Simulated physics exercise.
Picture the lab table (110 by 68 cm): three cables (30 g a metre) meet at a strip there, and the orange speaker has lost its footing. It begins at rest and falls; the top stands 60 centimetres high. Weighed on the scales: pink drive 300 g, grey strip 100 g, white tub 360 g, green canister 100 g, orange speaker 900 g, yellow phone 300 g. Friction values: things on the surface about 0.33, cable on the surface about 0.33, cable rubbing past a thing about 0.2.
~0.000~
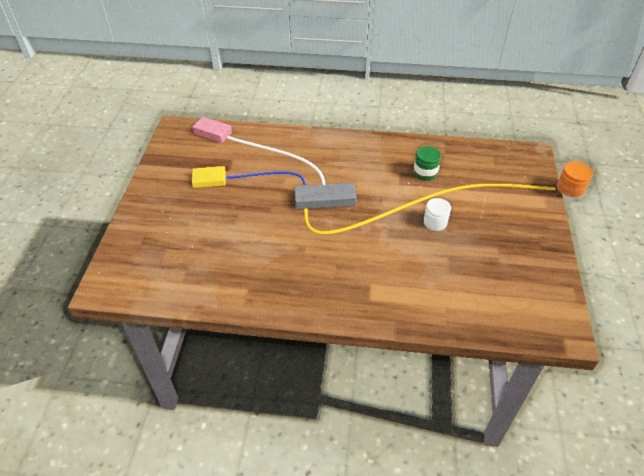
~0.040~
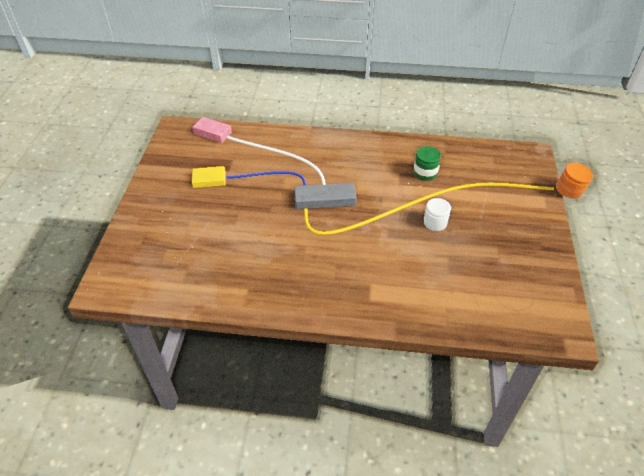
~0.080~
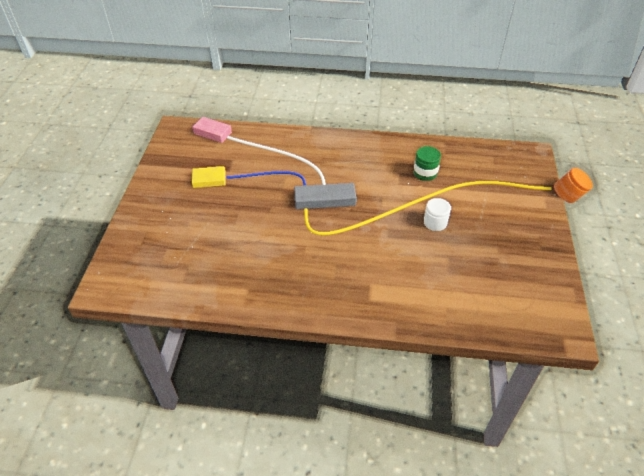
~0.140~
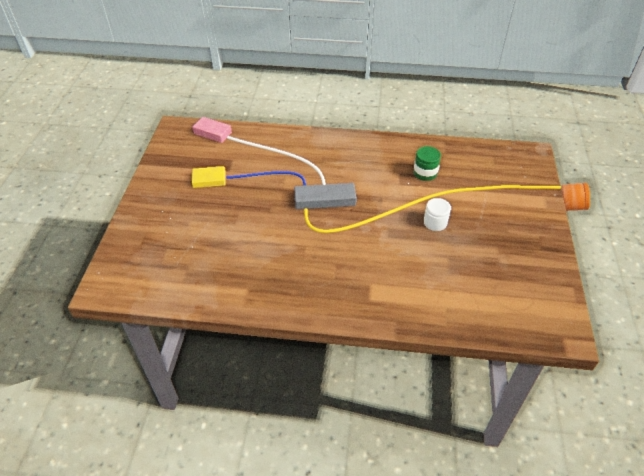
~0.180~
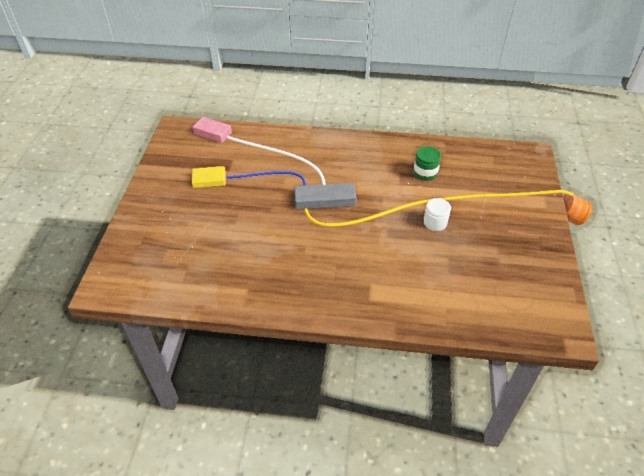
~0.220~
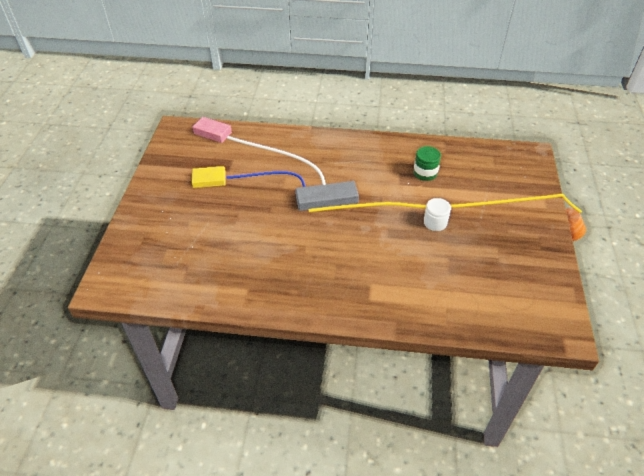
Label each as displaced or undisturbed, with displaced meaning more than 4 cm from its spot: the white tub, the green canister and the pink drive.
White tub: Undisturbed; green canister: Displaced; pink drive: Displaced.
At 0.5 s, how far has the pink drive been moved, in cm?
Looks like close to 16 cm, more or less.
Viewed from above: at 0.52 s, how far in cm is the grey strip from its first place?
Level displacement at that time: Approx. 30 cm.
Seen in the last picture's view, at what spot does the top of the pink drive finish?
Around pixel (329, 149).
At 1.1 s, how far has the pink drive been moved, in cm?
My guess is close to 34 cm.
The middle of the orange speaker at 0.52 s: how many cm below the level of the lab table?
Roughly 40 centimetres.
At 0.5 s, the strip's end of the yellow cable at (432, 163); pink drive 15 cm off its start, green canister 9 cm off its start, yellow phone 32 cm off its start.
At 0.8 s, the strip's end of the yellow cable at (509, 179); pink drive 33 cm off its start, green canister 25 cm off its start, yellow phone 53 cm off its start.
At 1.1 s, the strip's end of the yellow cable at (513, 181); green canister over the edge, pink drive 34 cm off its start at (329, 149), yellow phone 54 cm off its start at (421, 198).
At 1.4 s, the strip's end of the yellow cable at (513, 181); green canister over the edge, pink drive 34 cm off its start, yellow phone 54 cm off its start.
At 2.6 s, the strip's end of the yellow cable at (513, 181); green canister over the edge, pink drive 34 cm off its start at (329, 149), white tub 1 cm off its start at (441, 207), yellow phone 54 cm off its start at (421, 198).
